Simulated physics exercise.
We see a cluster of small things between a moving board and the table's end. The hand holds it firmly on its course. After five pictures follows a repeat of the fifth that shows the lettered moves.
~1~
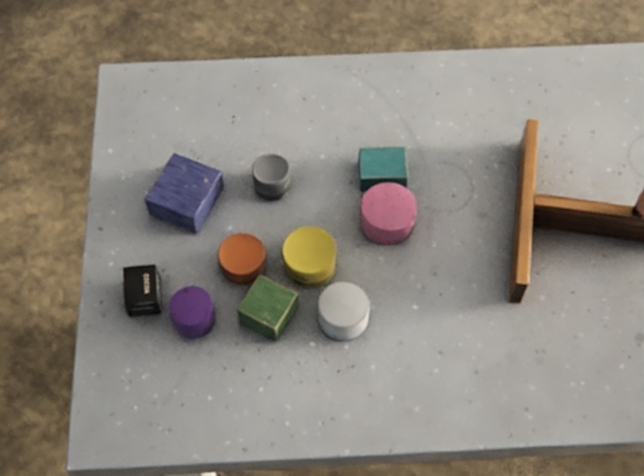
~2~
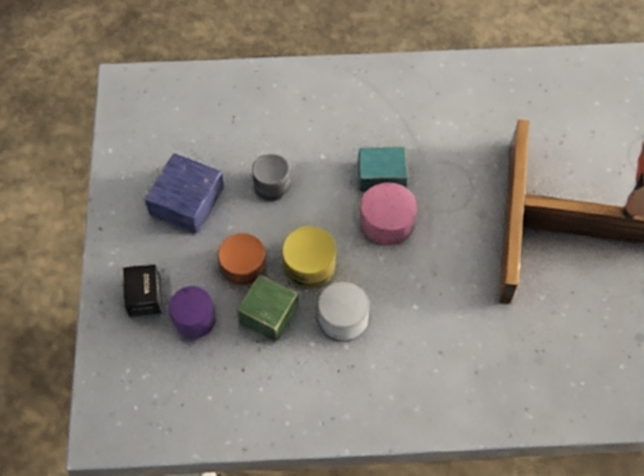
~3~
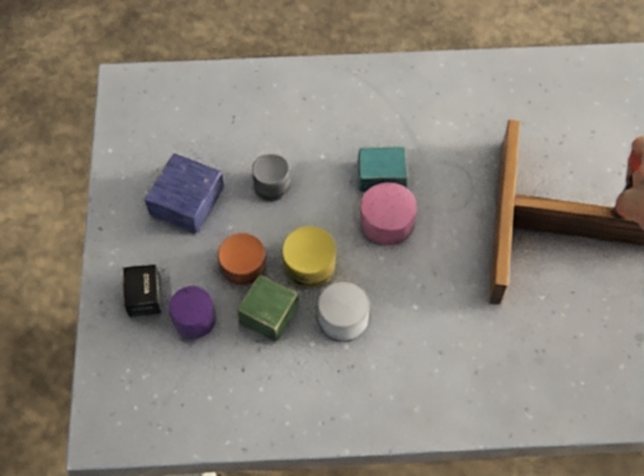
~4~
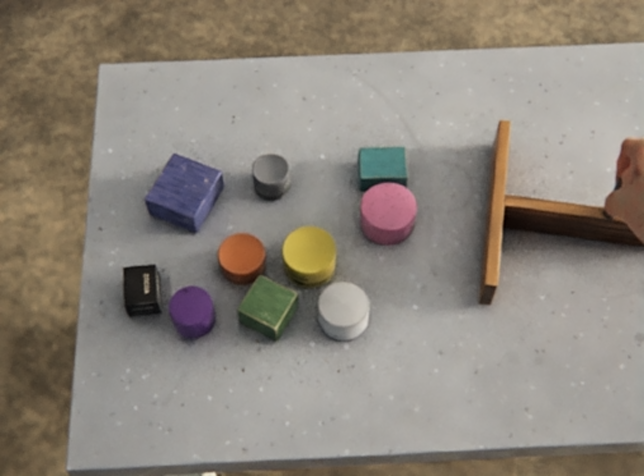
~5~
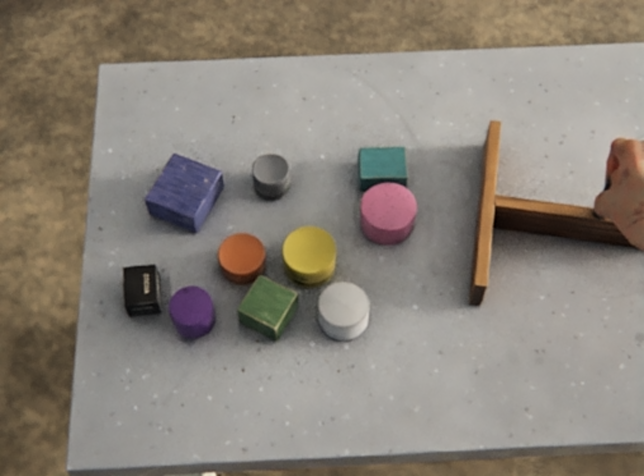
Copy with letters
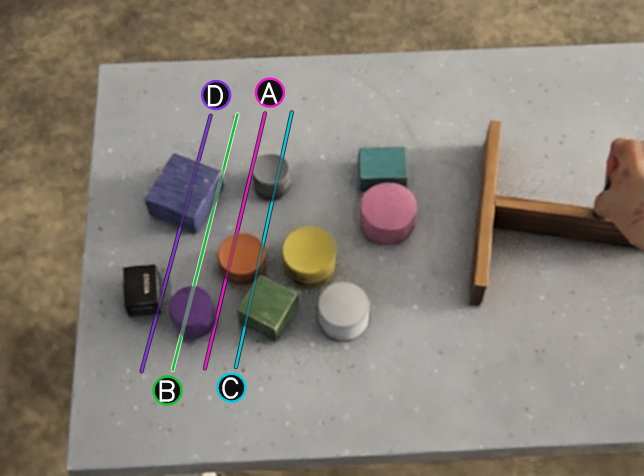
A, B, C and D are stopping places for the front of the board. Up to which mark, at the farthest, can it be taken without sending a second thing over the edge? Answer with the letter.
It can go as far as D.
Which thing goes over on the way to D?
The black packet.
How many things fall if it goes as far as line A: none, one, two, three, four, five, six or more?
By then, none.
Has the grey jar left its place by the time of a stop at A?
Yes.
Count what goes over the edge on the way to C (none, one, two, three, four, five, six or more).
By then, none.
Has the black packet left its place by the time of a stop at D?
Yes.
On the copy, A at (237, 232); B at (207, 233); C at (266, 230); D at (179, 234).
On D. First, board (379, 204); white tin (335, 314); turquoise block (355, 168).
Then, board (266, 209); black packet (138, 290); blue block (167, 192).
Finally, board (179, 212); black packet over the edge; blue block (92, 186); one fallen.
By contrast, A is within the limit but short; B is within the limit but short; C is within the limit but short.
